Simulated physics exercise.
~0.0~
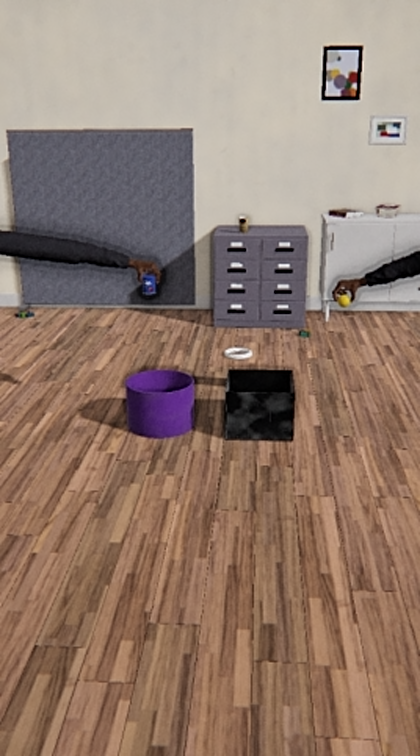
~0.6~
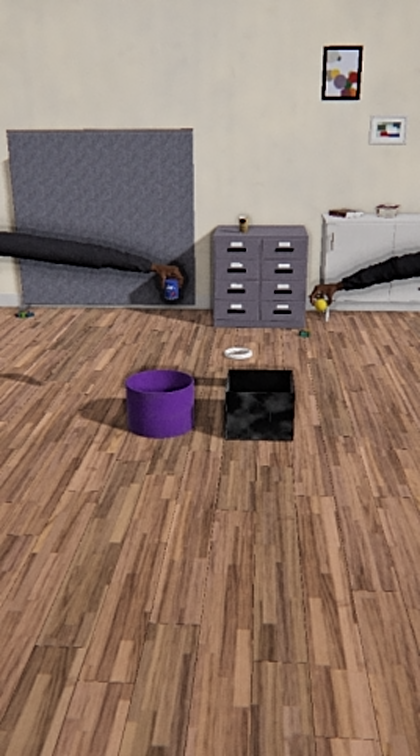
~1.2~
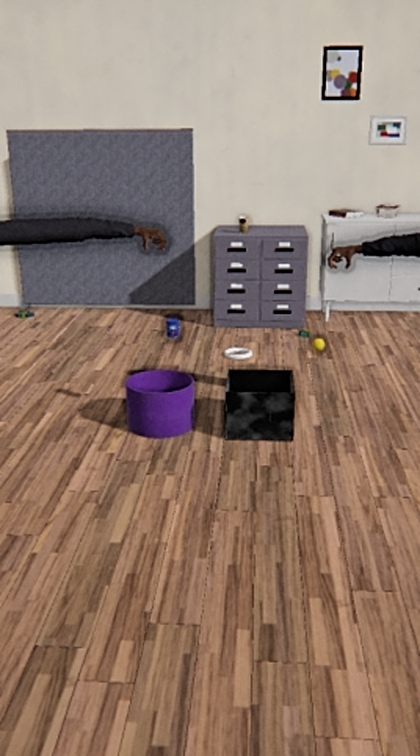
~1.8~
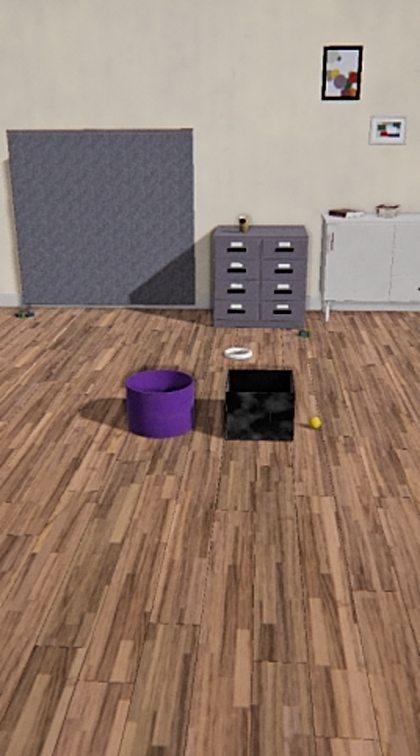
Two hands release a blue tin and a lemon; only the lemon misses the containers.
